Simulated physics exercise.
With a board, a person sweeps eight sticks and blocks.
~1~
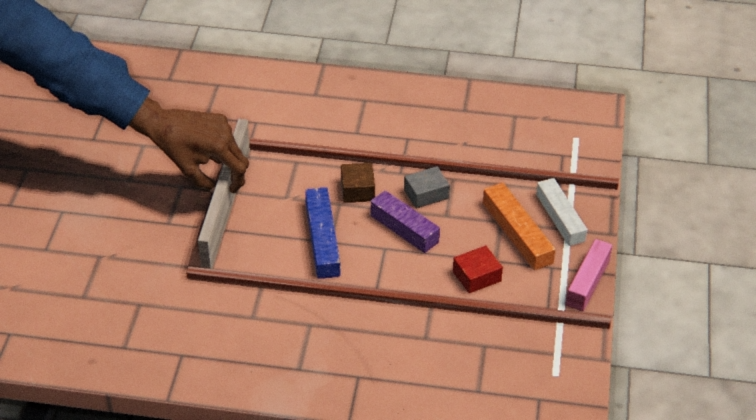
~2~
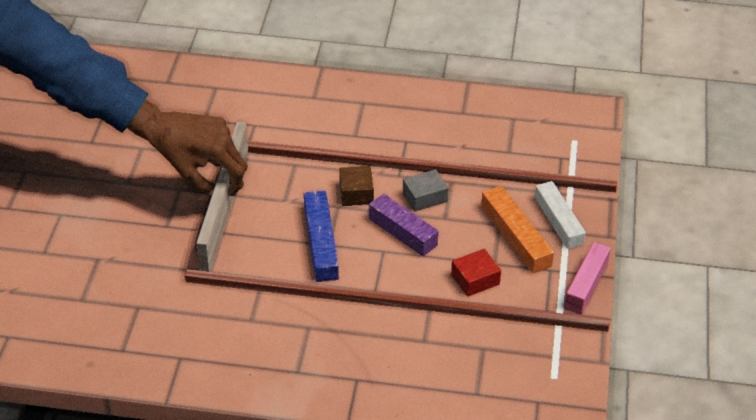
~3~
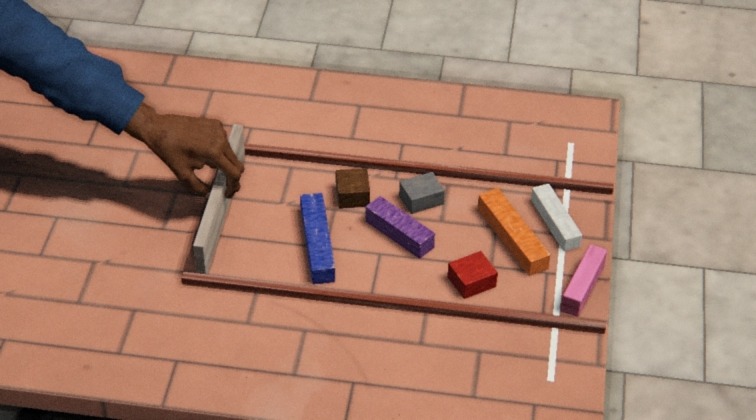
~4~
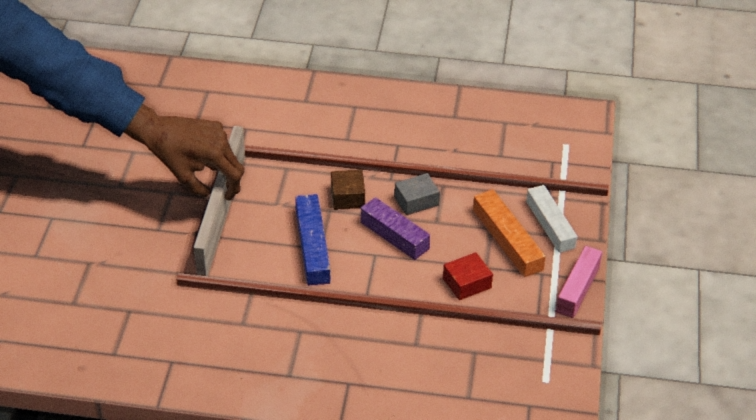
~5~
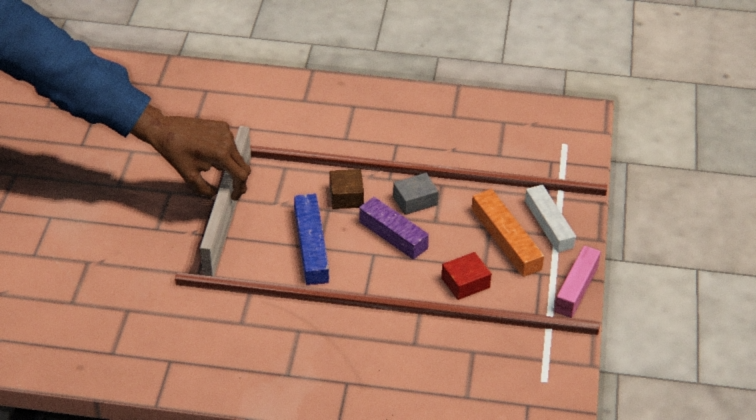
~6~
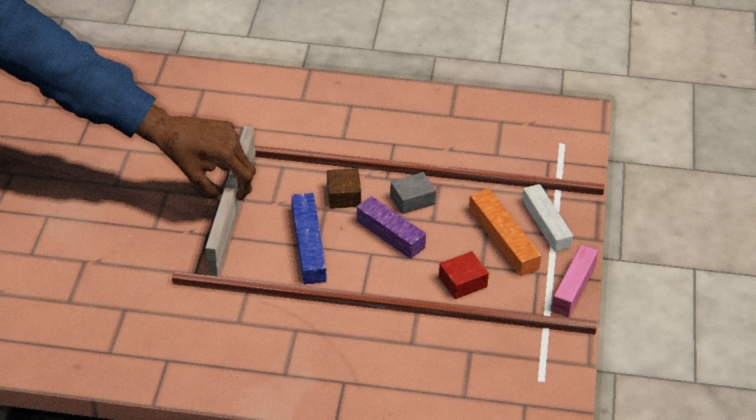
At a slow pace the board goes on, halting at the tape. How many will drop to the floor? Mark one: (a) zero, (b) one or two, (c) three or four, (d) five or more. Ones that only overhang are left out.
(c) three or four.
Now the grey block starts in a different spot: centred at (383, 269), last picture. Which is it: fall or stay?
It simply keeps its place on top.
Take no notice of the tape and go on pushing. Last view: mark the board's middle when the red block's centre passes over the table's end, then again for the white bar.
Middle approx. at (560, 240), then approx. at (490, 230).
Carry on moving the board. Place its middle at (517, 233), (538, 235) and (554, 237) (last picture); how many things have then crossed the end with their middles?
Going through the three places, I get 1, 3 and 4.
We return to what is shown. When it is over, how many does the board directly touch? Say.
That comes to 2.
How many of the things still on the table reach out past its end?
So the number is 1.
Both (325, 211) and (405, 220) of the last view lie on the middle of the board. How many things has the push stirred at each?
In order, the tallies are 2 and 6.
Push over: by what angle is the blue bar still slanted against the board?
It is near 0° out of line.
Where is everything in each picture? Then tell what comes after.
The first picture shows pink stick (589, 275); white bar (561, 212); orange bar (518, 226); board (225, 193); tape (567, 248).
The second picture shows white bar (560, 215); purple bar (403, 224).
The third picture shows orange bar (513, 231); red block (473, 275).
The fourth picture shows pink stick (579, 281); grey block (417, 194).
The fifth picture shows white bar (550, 218); brown block (347, 189).
The sixth picture shows pink stick (575, 281); white bar (547, 218); orange bar (504, 232); board (232, 201); tape (553, 253).
A little later, none off yet; pink stick at rest near (575, 281); white bar at rest near (547, 218); orange bar at rest near (504, 232).
Next, none off yet; pink stick at rest near (575, 281); white bar at rest near (547, 218); orange bar shifted a little near (520, 230).
Later still, none off yet; pink stick moving near (581, 282); white bar tilted a little near (615, 231); orange bar shifted about its own width near (582, 238).
When it is over, the number that fall off is three or four; down, grey block, orange bar, white bar and pink stick.
